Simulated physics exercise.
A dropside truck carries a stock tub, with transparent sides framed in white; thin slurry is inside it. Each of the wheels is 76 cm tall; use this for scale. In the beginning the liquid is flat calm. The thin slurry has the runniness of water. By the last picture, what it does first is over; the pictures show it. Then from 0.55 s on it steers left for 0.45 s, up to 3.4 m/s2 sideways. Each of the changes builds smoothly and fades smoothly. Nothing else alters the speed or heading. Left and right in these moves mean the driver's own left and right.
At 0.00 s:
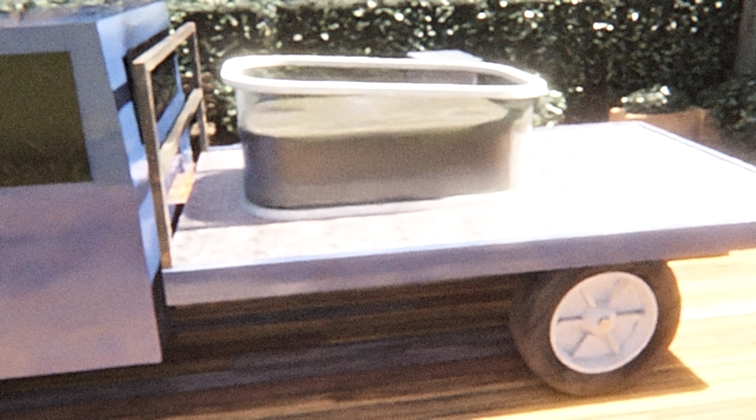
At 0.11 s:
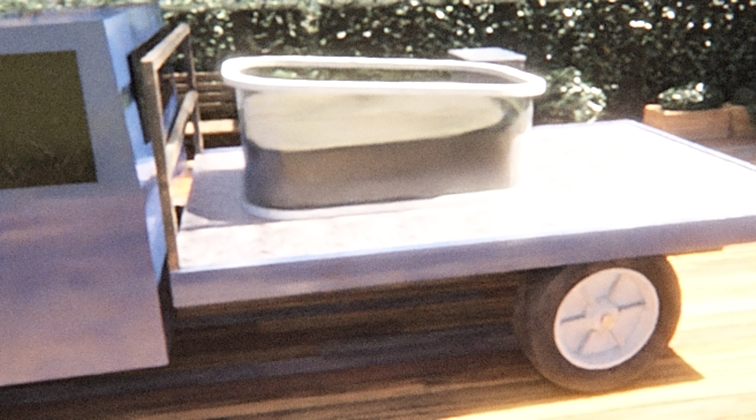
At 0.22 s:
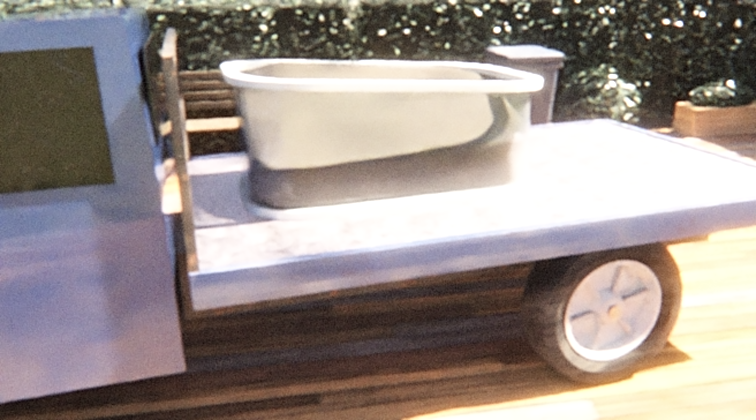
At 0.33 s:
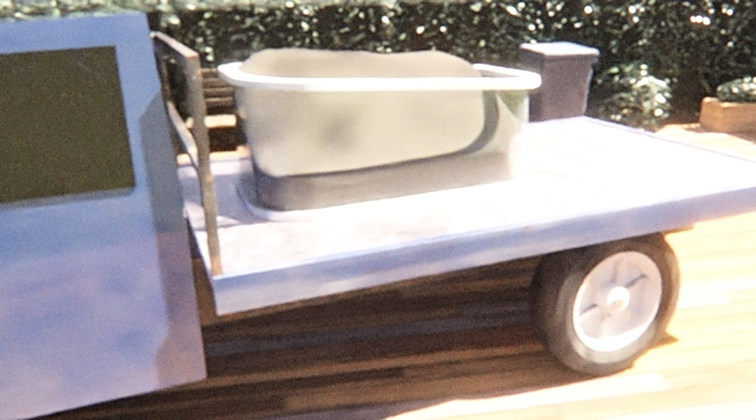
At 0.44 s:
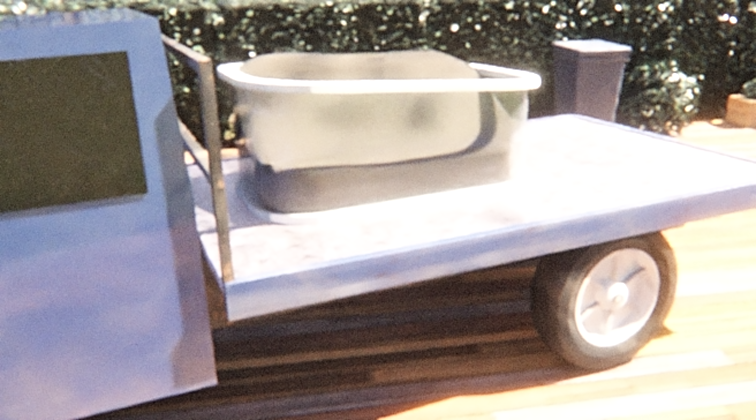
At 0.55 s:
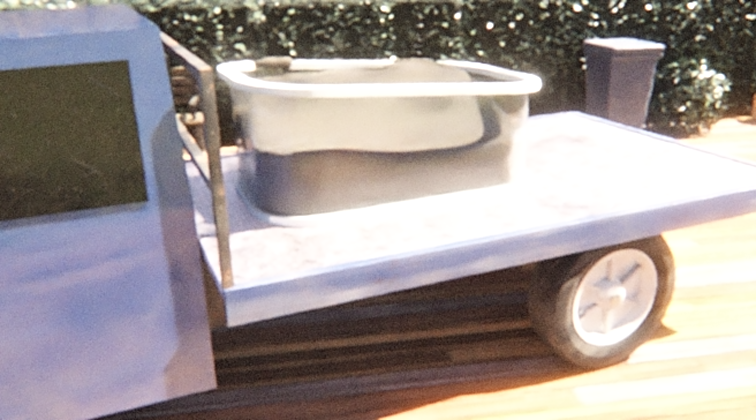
The video shows a pale blue flatbed truck carrying a clear-sided, white-rimmed tub of greyish liquid past a hedge, its cab swinging toward the viewer while the initially level liquid climbs steeply up the far side, then partly subsides.
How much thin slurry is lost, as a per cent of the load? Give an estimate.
1 %.
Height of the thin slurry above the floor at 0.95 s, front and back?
Close to 38 cm at the front end and 30 cm at the back end.
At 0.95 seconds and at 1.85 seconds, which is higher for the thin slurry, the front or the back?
Heap position: Fore end, then aft end.
After 0.95 s the surface is 39 cm up at the front and 30 cm at the back; 1 per cent is out, over the far side.
After 1.35 s the surface is 37 cm up at the front and 31 cm at the back; 1 per cent is out, over the far side.
After 1.85 s the surface is 32 cm up at the front and 40 cm at the back; 1 per cent is out, over the far side.
After 3.98 s 1 per cent is out, over the far side, 4 of 391 litres.
